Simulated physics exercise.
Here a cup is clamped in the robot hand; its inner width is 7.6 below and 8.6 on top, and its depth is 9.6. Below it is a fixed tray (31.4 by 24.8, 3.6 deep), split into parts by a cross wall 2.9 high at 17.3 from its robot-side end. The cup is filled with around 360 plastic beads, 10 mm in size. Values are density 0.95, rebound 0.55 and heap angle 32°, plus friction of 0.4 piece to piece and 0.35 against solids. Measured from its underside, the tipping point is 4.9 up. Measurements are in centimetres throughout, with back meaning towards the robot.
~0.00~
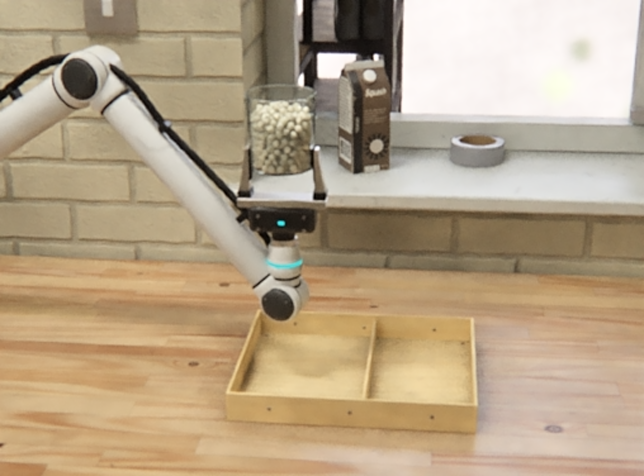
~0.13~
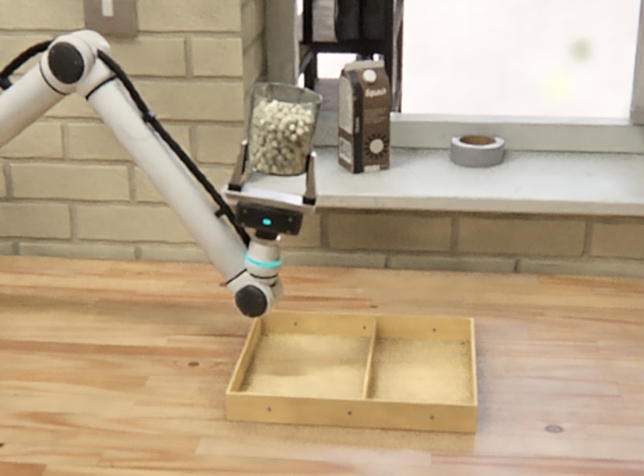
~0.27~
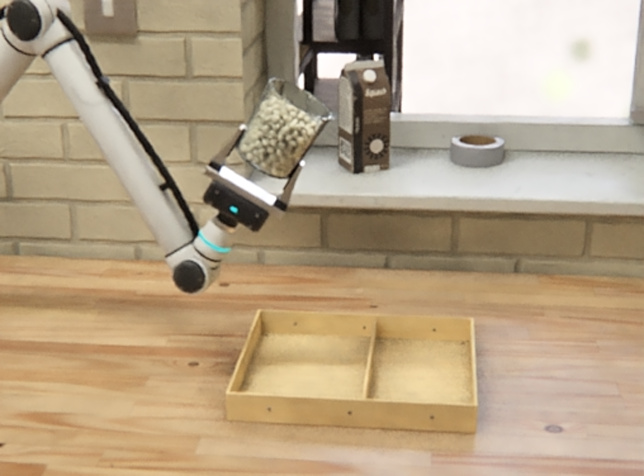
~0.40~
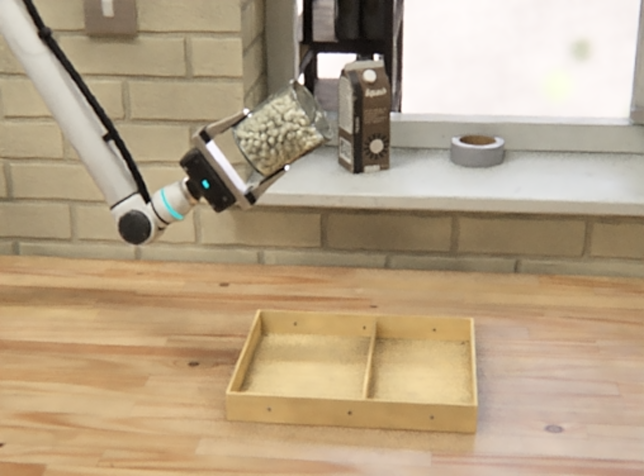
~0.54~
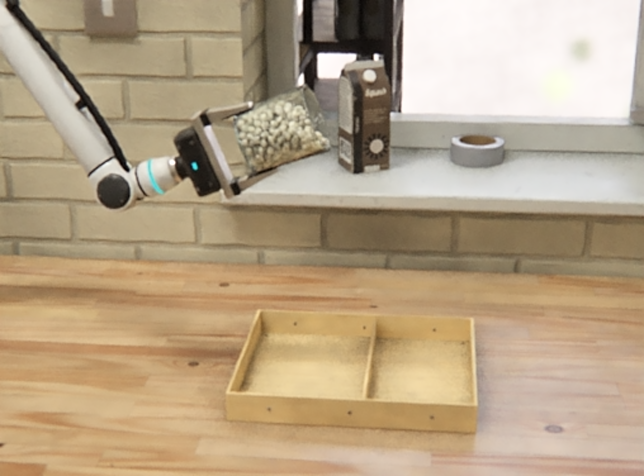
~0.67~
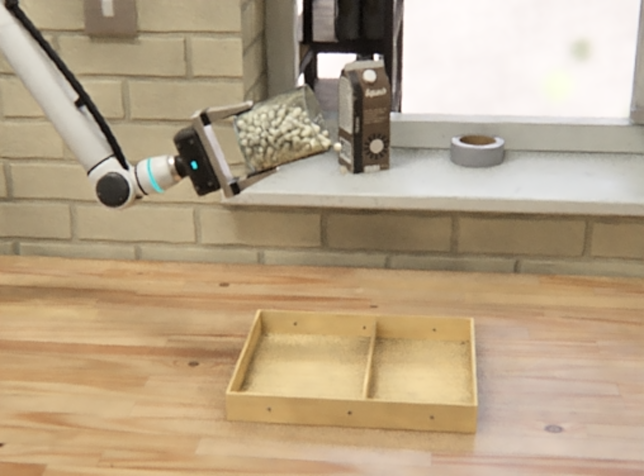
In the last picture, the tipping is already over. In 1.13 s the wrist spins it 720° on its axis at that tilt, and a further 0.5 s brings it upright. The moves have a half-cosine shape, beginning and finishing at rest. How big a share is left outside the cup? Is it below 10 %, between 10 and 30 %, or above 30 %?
It is between 10 and 30 %.
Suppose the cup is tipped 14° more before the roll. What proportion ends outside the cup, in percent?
Estimate: Some 60 %.
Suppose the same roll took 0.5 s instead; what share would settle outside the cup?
Then: Approx. 10 %.
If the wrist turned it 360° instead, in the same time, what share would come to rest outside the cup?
Then about 15 per cent.
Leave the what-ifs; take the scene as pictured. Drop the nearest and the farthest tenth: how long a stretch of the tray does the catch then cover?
That stretch is roughly 26 cm long.
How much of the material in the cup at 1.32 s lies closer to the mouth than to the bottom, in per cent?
My estimate is some 35 per cent.
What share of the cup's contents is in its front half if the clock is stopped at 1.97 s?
My guess would be around 45 per cent.
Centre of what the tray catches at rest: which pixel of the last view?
The centre sits around (393, 369).
After 1.32 s, tipped 69°, highest piece 40 above the table; 332 in the cup, 9 in the far-side part, 5 in the robot-side part, 17 in flight or on a rim.
After 1.97 s, tipped 50°, highest piece 37 above the table; 305 in the cup, 26 in the far-side part, 17 in the robot-side part, 6 on the table or floor, 9 in flight or on a rim.
After 2.50 s, upright, highest piece 40 above the table; 304 in the cup, 30 in the far-side part, 22 in the robot-side part, 7 on the table or floor.
After 3.20 s, upright, highest piece 40 above the table; 304 in the cup, 30 in the far-side part, 22 in the robot-side part, 7 on the table or floor.
At rest, 304 in the cup, 30 in the far-side part, 22 in the robot-side part, 7 on the table or floor. That is 16 % outside the cup.
